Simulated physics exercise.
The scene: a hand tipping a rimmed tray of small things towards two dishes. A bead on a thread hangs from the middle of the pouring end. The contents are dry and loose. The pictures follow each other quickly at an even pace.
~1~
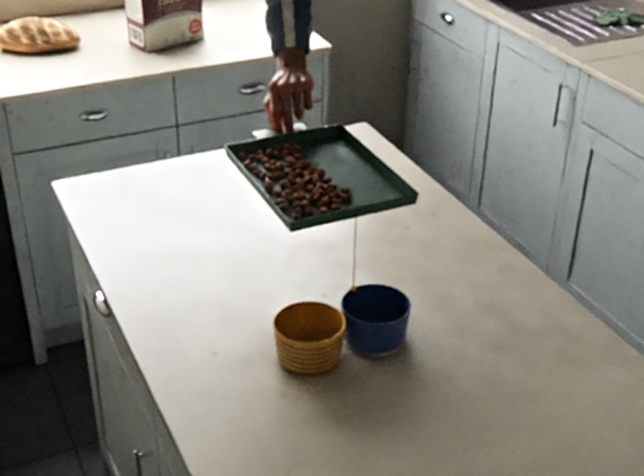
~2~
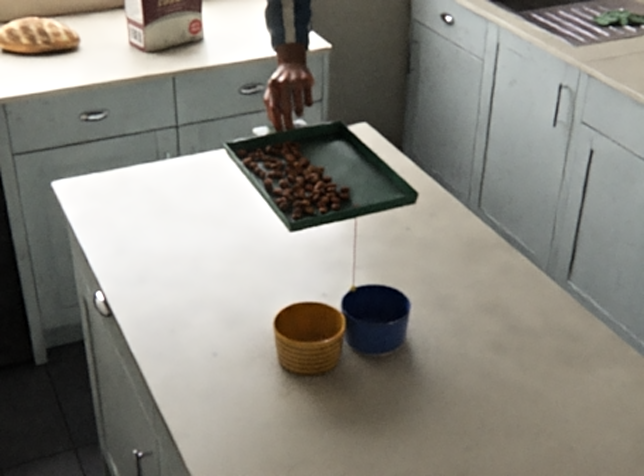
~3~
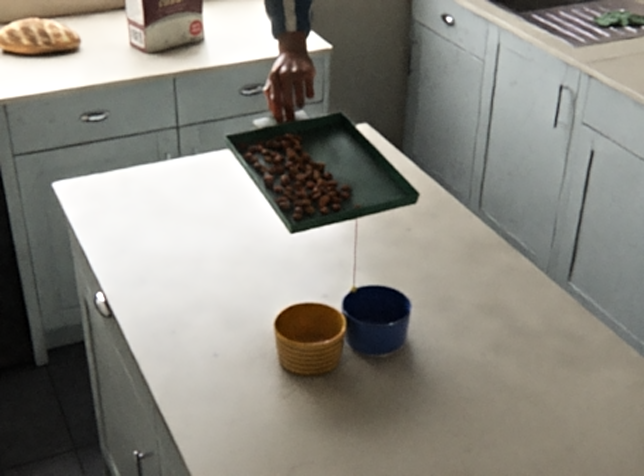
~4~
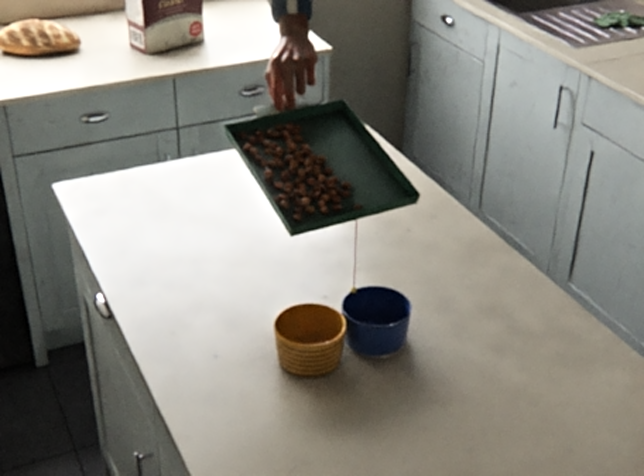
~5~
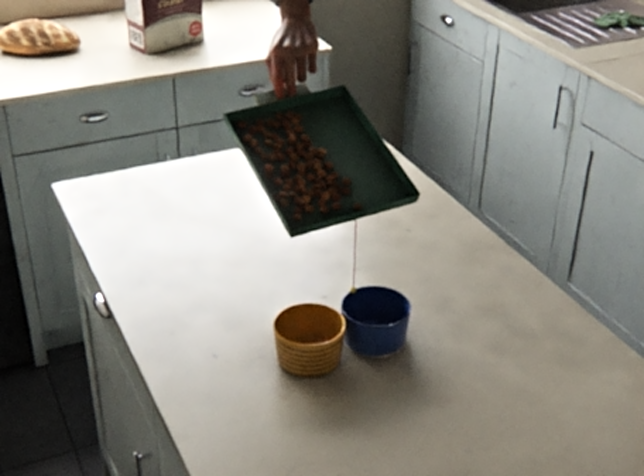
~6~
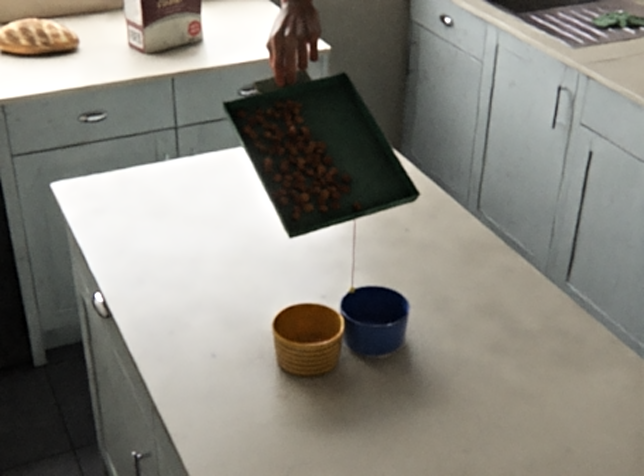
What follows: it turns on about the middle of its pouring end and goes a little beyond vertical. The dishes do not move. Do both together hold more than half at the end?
They take the larger part between them.
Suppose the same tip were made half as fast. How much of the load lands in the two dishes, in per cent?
It comes to 80 per cent or so.
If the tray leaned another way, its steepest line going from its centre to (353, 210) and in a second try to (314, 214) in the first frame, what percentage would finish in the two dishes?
Near 60 % and 90 %.
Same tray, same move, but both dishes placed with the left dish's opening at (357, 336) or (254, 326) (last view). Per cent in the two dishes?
The first gives 30 %, the second 40 %.
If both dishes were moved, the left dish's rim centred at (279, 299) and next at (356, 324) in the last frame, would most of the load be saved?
At the first place less than half, at the second under half.
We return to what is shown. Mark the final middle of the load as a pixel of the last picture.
At about (312, 355).
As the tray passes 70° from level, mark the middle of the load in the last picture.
Around (313, 219).
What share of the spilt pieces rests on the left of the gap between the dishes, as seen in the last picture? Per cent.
Near 20 %.
Shortly afterwards, tray tipped steeply; all but a few on the tray; a little in the air.
Next, tray tipped past a quarter turn; near a quarter on the tray; near half in the left dish; only a few in the right dish; near a quarter outside both; a little in the air.
Some moments later, tray tipped past a quarter turn; the bulk in the left dish; a little in the right dish; near a quarter outside both.
In the end, tray tipped past a quarter turn; the bulk in the left dish; a little in the right dish; near a quarter outside both.
